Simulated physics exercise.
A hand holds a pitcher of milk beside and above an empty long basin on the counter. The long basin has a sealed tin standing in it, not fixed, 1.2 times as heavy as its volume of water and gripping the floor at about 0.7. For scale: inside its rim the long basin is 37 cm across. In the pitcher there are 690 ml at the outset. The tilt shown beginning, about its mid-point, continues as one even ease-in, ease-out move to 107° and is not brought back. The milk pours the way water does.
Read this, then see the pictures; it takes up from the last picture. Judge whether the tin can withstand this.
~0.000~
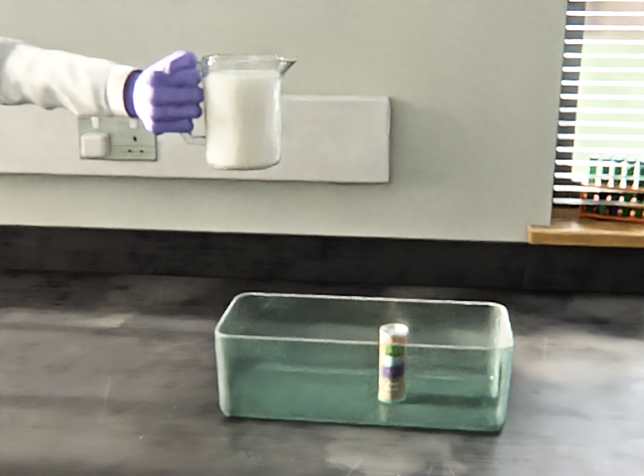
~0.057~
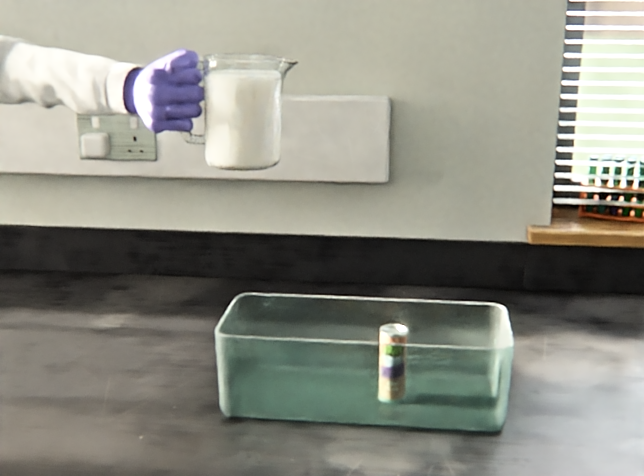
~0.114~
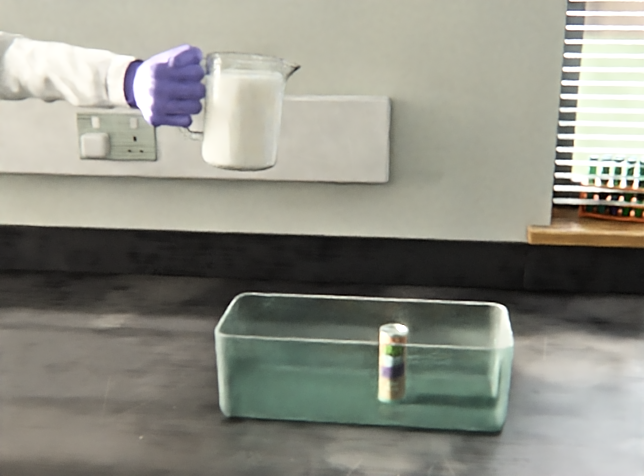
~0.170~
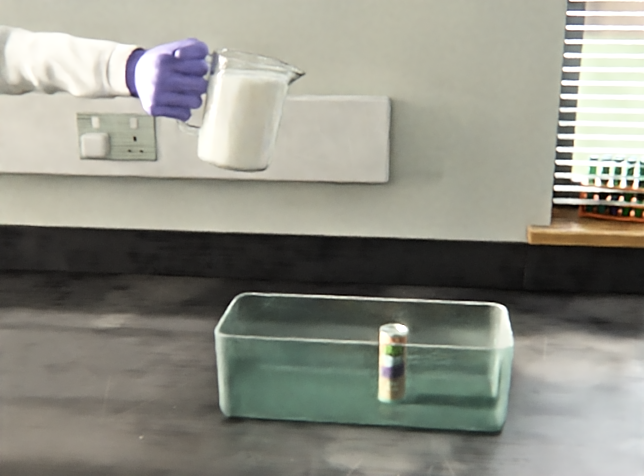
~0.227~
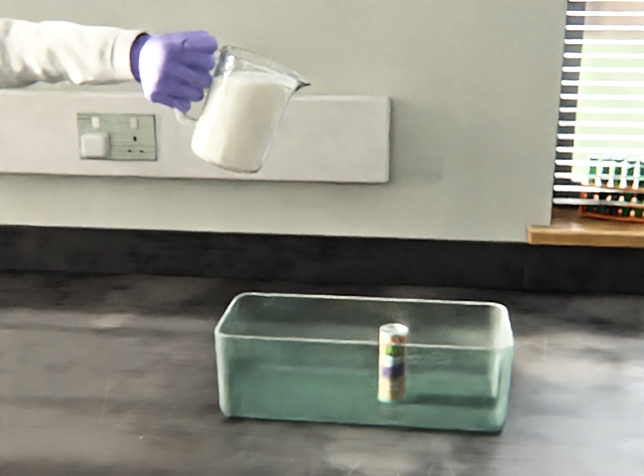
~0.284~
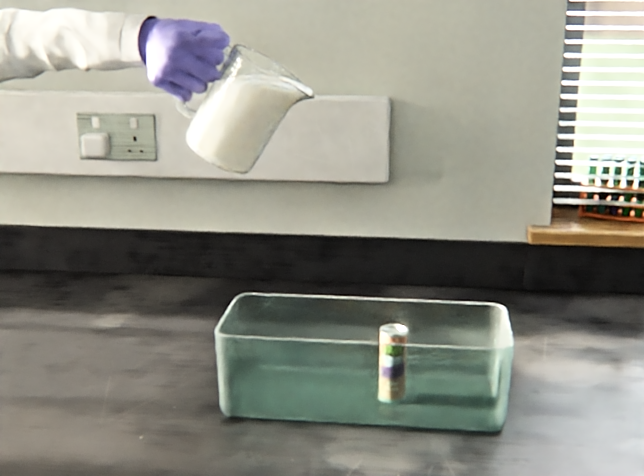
It cannot withstand it and falls over.
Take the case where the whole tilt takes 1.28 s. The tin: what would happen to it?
In that case the tin overturns.
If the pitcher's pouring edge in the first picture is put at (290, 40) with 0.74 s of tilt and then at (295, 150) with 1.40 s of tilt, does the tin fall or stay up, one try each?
Run one: It tumbles. Run two: It does not tip.
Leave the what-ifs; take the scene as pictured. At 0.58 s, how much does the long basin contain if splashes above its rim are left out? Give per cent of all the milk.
Near 5 in a hundred.
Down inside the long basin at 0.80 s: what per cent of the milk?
46 per cent or thereabouts.
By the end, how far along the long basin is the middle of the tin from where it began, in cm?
Around 9.0 cm.
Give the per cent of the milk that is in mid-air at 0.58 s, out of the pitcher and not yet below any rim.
At that moment, about 30 percent.
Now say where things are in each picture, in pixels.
It leans 0°; its right rim is at (297, 60); the milk meets the walls at (207, 74) and (282, 75); the long basin's rim runs from (227, 314) to (509, 327); the tin's top is at (394, 333), in the first picture.
It leans 1°; its right rim is at (298, 61); the milk meets the walls at (209, 72) and (282, 75), in the second picture.
It leans 6°; its right rim is at (301, 66); the milk meets the walls at (211, 72) and (285, 76), in the third picture.
It leans 12°; its right rim is at (306, 73); the milk meets the walls at (214, 75) and (290, 78), in the fourth picture.
It leans 21°; its right rim is at (311, 83); the milk meets the walls at (212, 89) and (299, 81), in the fifth picture.
It leans 31°; its right rim is at (315, 97); the milk meets the walls at (209, 97) and (311, 90), in the sixth picture.
By 0.58 s the tilt is 91° and 65 per cent is still to pour; the tin stands where it began.
By 0.80 s the tilt is 107° and 18 per cent is still to pour; the tin stands 2 cm from where it began.
By 1.03 s the tilt is 107° and 2 per cent is still to pour; the tin lies on its side.
By 1.28 s the tilt is 107° and 0 per cent is still to pour; the tin lies on its side.
At rest the tin lies on its side.
